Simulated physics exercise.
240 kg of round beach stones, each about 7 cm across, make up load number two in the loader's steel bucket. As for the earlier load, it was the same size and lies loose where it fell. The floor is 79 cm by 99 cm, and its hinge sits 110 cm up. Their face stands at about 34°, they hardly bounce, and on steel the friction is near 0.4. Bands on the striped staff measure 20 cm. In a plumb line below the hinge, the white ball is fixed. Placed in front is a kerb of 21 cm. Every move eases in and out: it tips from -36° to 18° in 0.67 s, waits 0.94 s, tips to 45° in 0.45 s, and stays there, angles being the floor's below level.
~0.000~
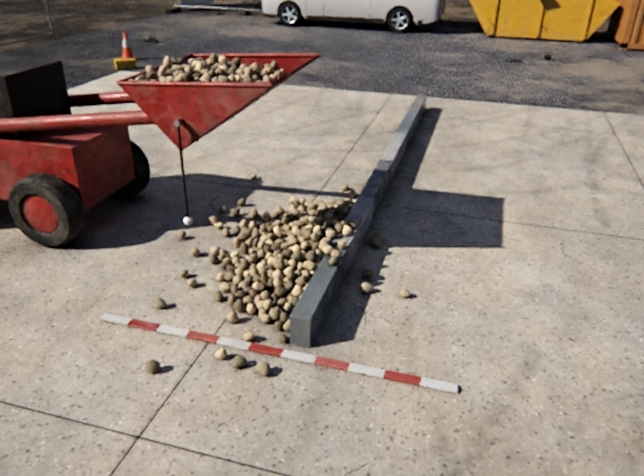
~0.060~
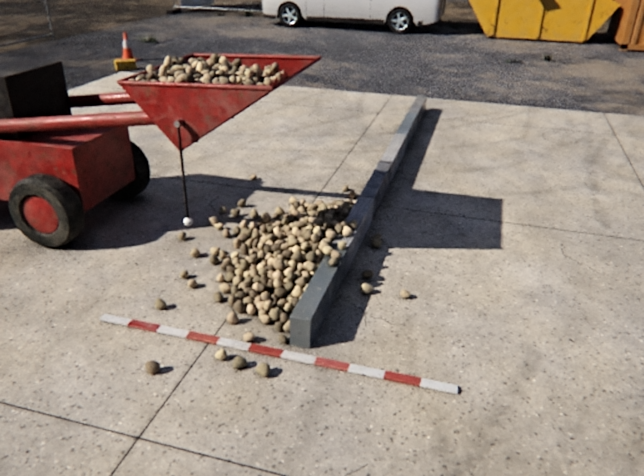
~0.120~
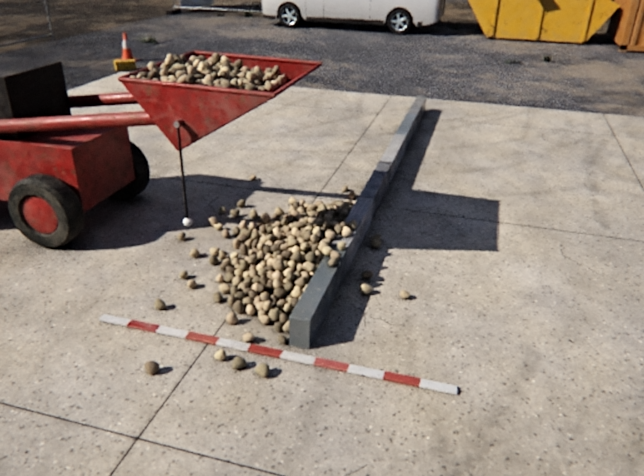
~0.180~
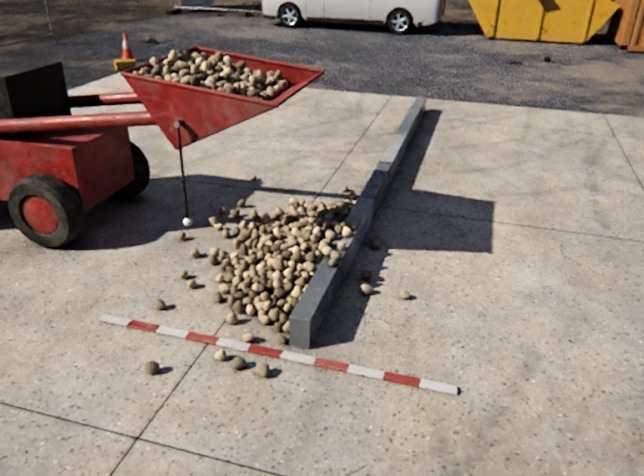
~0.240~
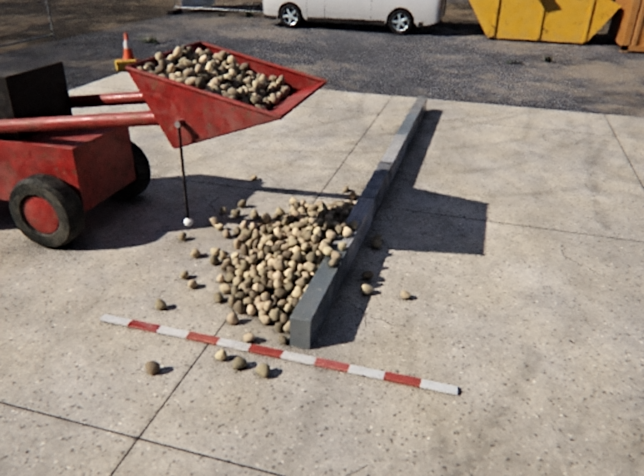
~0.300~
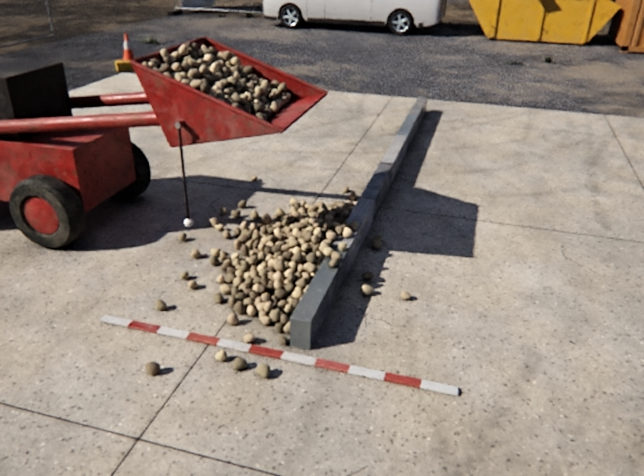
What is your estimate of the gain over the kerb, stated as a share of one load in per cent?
My estimate is 37 per cent of one load.
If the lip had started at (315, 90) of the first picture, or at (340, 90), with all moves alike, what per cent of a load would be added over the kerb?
Case one about 80 %, case two about 95 %.
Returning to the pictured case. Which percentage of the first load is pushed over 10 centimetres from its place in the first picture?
5 %.
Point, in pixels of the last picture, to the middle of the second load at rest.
Near (329, 243).
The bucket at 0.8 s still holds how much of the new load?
Reading: Near 100 % of the load.
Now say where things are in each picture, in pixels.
The bucket is at -36°, its lip at (272, 85); the top of the load is at (212, 63). The earlier load is highest near (332, 233), 25 cm above ground level, 99 % on this side of the kerb, 1 % over the kerb, in the first picture.
Lip at (273, 89), floor tilted -35°, highest stones at (205, 62); the stones move at 0.1 m/s on average, in the second picture.
The bucket is at -31°, its lip at (275, 96); the top of the load is at (201, 61); the stones move at 0.2 m/s on average, in the third picture.
Lip at (278, 105), floor tilted -26°, highest stones at (192, 58); the stones move at 0.3 m/s on average, in the fourth picture.
The bucket is at -20°, its lip at (281, 118); the top of the load is at (194, 55); the stones move at 0.4 m/s on average, in the fifth picture.
The bucket is at -13°, its lip at (283, 131); the top of the load is at (196, 52); the stones move at 0.4 m/s on average, in the sixth picture.
After 0.5 s the floor is at 9°; in per cent of one load, 100 in the bucket, 99 on this side of the kerb, 1 over the kerb; the foremost stones are at (366, 259).
After 0.8 s the floor is at 18°; in per cent of one load, 100 in the bucket, 100 on this side of the kerb, 1 over the kerb; the foremost stones are at (366, 259).
After 2.5 s the floor is at 45°; in per cent of one load, 0 in the bucket, 163 on this side of the kerb, 37 over the kerb; the foremost stones are at (535, 308).
After 4.9 s the floor is at 45°; in per cent of one load, 0 in the bucket, 163 on this side of the kerb, 37 over the kerb; the foremost stones are at (537, 308). Net gain over the kerb, 37.
